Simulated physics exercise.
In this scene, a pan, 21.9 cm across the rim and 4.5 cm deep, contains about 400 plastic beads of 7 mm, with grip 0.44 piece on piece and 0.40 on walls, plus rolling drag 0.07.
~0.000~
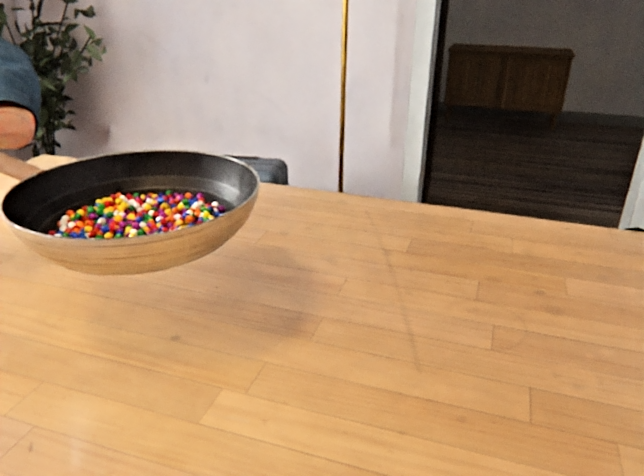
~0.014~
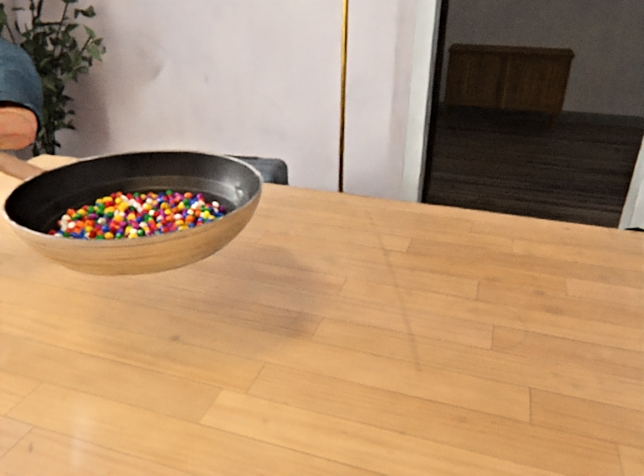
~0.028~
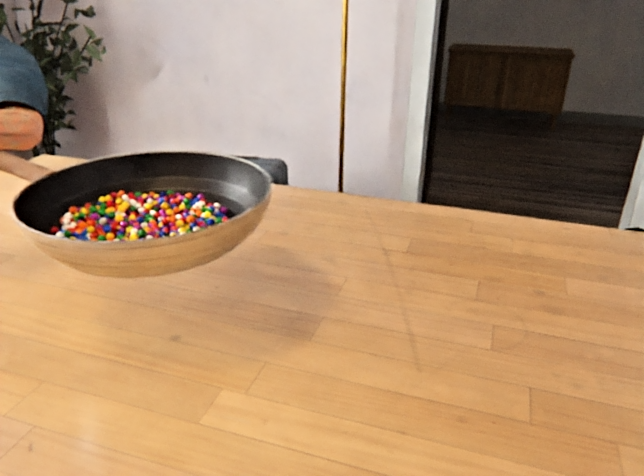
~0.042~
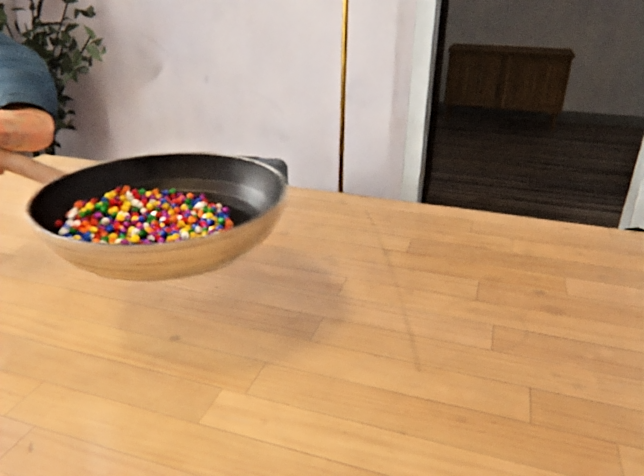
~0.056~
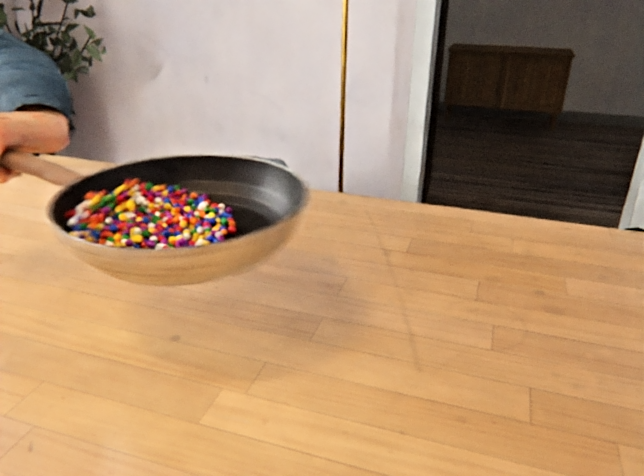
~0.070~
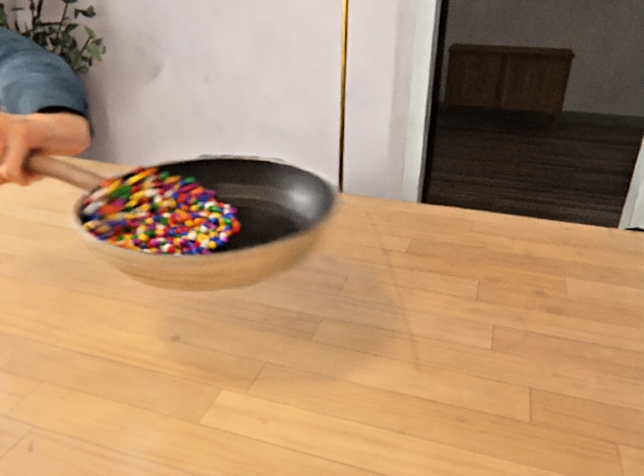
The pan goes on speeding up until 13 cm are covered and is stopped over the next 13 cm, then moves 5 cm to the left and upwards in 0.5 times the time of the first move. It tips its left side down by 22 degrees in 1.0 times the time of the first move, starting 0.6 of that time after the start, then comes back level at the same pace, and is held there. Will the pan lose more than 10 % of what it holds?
The share lost is bigger than a tenth.
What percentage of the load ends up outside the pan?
Somewhere near 30 per cent, I'd say.
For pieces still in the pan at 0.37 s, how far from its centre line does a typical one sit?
That would be about 4.0 cm from the centre line.
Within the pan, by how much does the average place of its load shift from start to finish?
About 1.5 cm.
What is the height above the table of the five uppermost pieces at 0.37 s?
I'd put them close to 33 centimetres up.
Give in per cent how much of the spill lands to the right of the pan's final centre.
It comes to around 90 in a hundred.
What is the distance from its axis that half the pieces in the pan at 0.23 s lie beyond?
Median distance from the axis: About 8.0 cm.
After 0.23 s, tilt 22 degrees; pan 75 %, in the air 25 %; middle of all pieces near (494, 205).
After 0.37 s, tilt 3 degrees; pan 65 %, in the air 35 %; middle of all pieces near (537, 229).
Then, at 0.49 s, tilt 0 degrees; pan 70 %, fallen right of where it stops 25 %, in the air 5 %; middle of all pieces near (367, 232).
Then, at 0.61 s, tilt 0 degrees; pan 70 %, fallen right of where it stops 30 %; middle of all pieces near (351, 234).
In the end, at 1.4 s, pan 70 %, fallen right of where it stops 30 %, fallen left of where it stops 5 %.
